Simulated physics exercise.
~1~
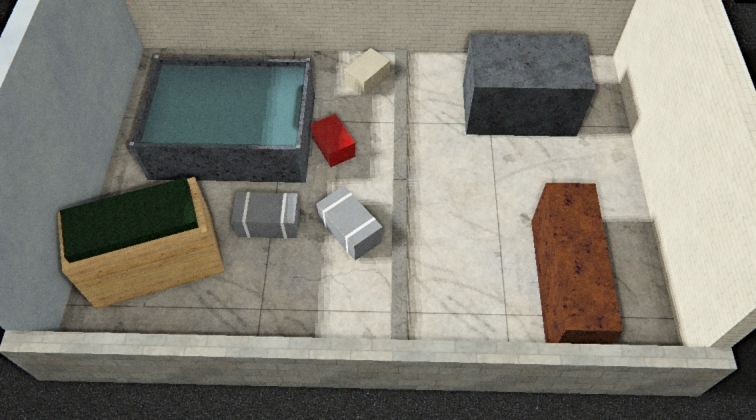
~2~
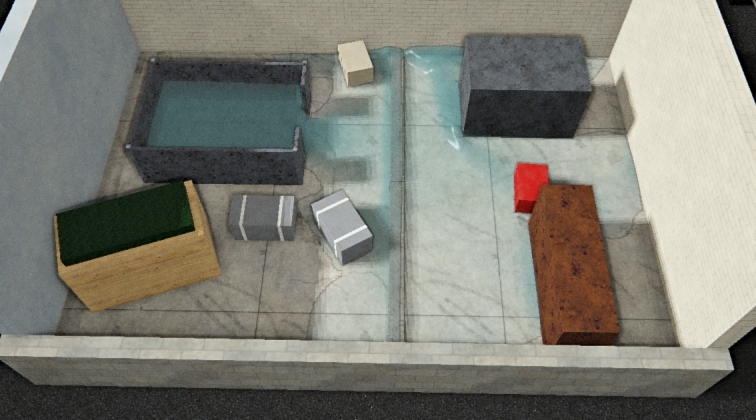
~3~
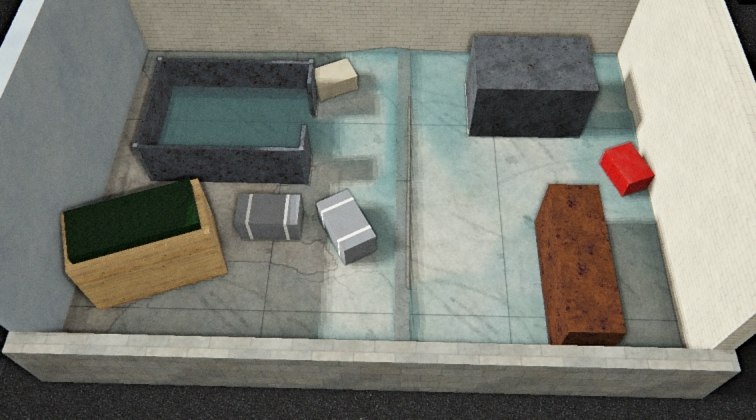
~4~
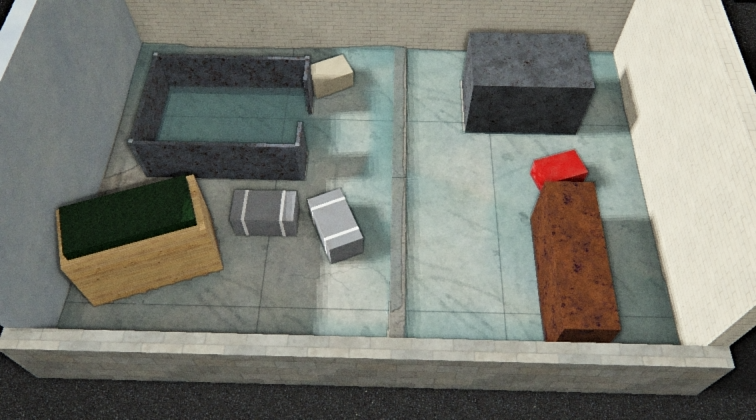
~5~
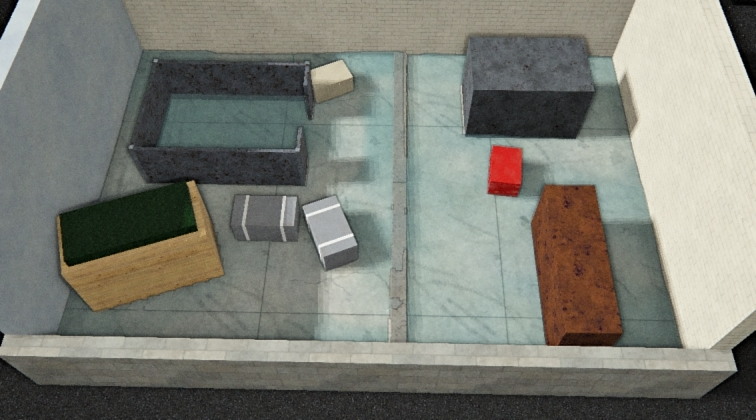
Water bursting through a tank's side wall and flooding the walled yard, sweeping a red crate over the kerb before it drifts back left.
